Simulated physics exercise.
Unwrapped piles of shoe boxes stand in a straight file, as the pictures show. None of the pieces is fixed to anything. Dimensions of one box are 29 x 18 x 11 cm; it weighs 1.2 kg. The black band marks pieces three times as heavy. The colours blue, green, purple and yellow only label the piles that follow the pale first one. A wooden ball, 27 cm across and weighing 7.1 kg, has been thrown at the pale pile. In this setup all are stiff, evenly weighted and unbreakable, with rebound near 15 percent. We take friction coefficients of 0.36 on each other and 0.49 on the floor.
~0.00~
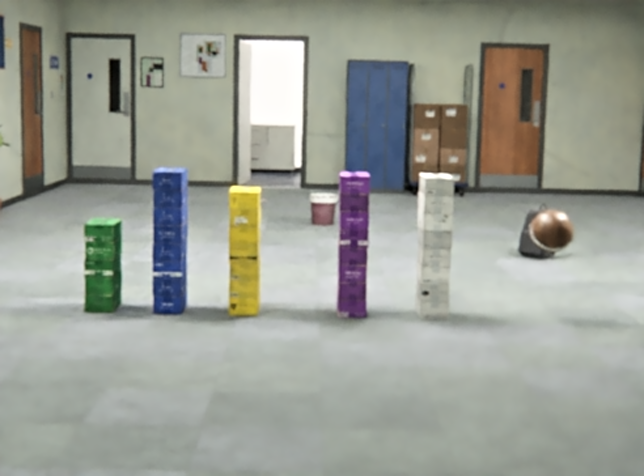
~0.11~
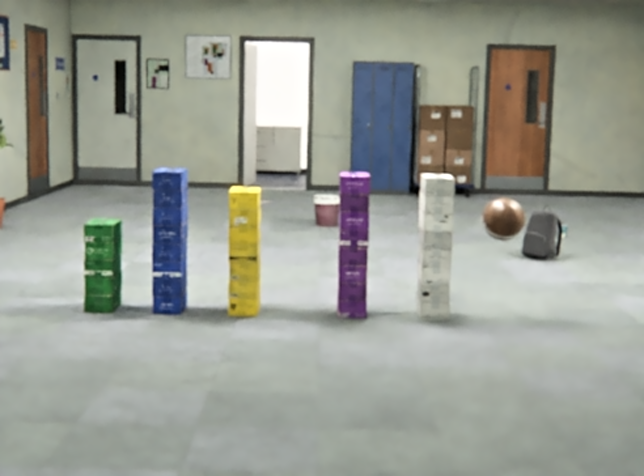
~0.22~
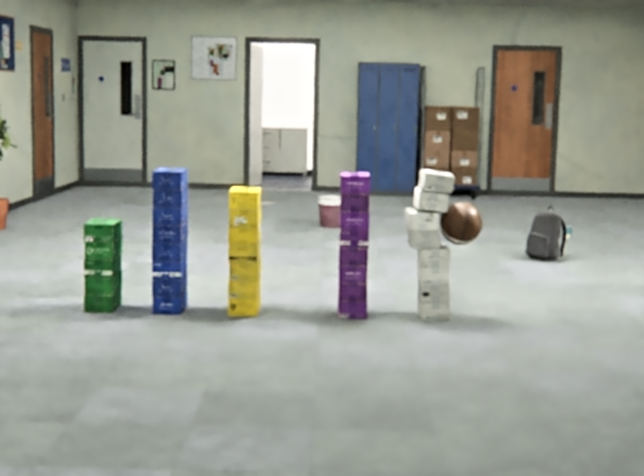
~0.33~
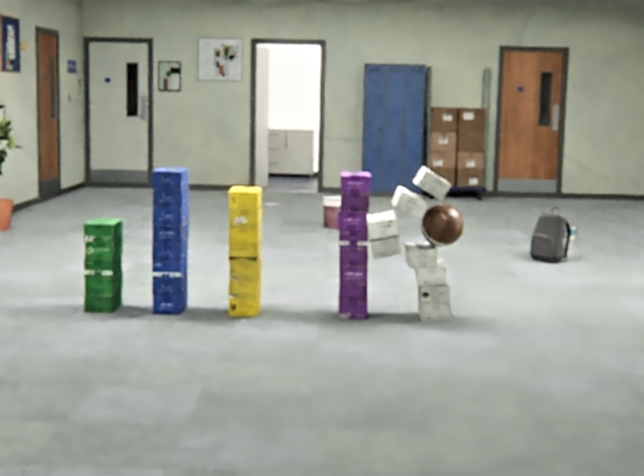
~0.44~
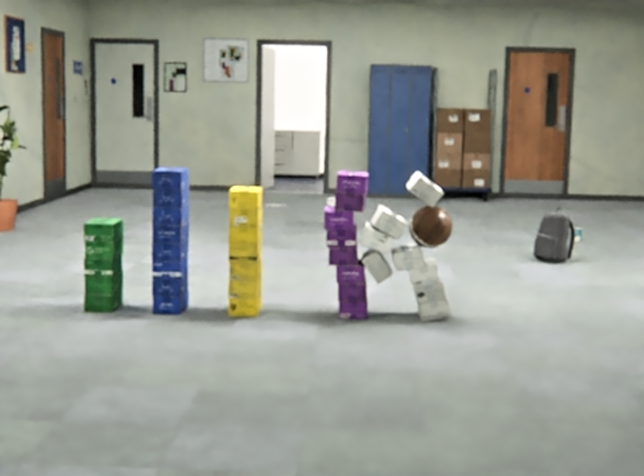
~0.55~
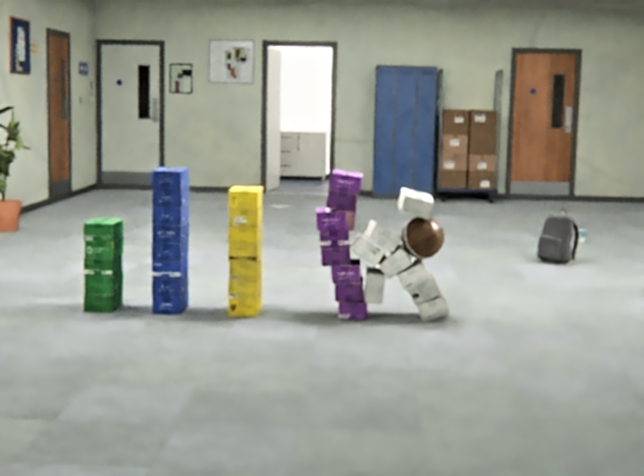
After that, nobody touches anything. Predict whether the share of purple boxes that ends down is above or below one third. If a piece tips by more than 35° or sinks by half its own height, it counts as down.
The share ends above one third.
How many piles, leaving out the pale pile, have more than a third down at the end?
I make it 4 of the piles.
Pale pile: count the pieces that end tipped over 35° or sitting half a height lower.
Count: 7.
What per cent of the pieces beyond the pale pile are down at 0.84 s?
By then, 20 per cent.
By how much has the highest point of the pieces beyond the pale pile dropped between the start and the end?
Lower by close to 42 cm.
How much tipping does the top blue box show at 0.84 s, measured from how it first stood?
About 0°.
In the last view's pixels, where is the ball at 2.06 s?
(545, 300), more or less.
After 0.84 s, 7 of the pale pile down; 5 of the 8 purple boxes down (5 of 28 in all colours); top purple box 56° from how it stood, 17 cm lower.
After 2.06 s, 7 of the pale pile down; 7 of the 8 purple boxes down (13 of 28 in all colours); top purple box on its side; top yellow box 21° from how it stood, 9 cm lower.
After 2.88 s, 7 of the pale pile down; 7 of the 8 purple boxes down (24 of 28 in all colours); top purple box on its side; top blue box on its side.
In the end (4.2 s), 7 of the pale pile down; 7 of the 8 purple boxes down (25 of 28 in all colours); top purple box on its side; top blue box upside down. That is 88 per cent. From the last view, middles, top purple box near (307, 254).
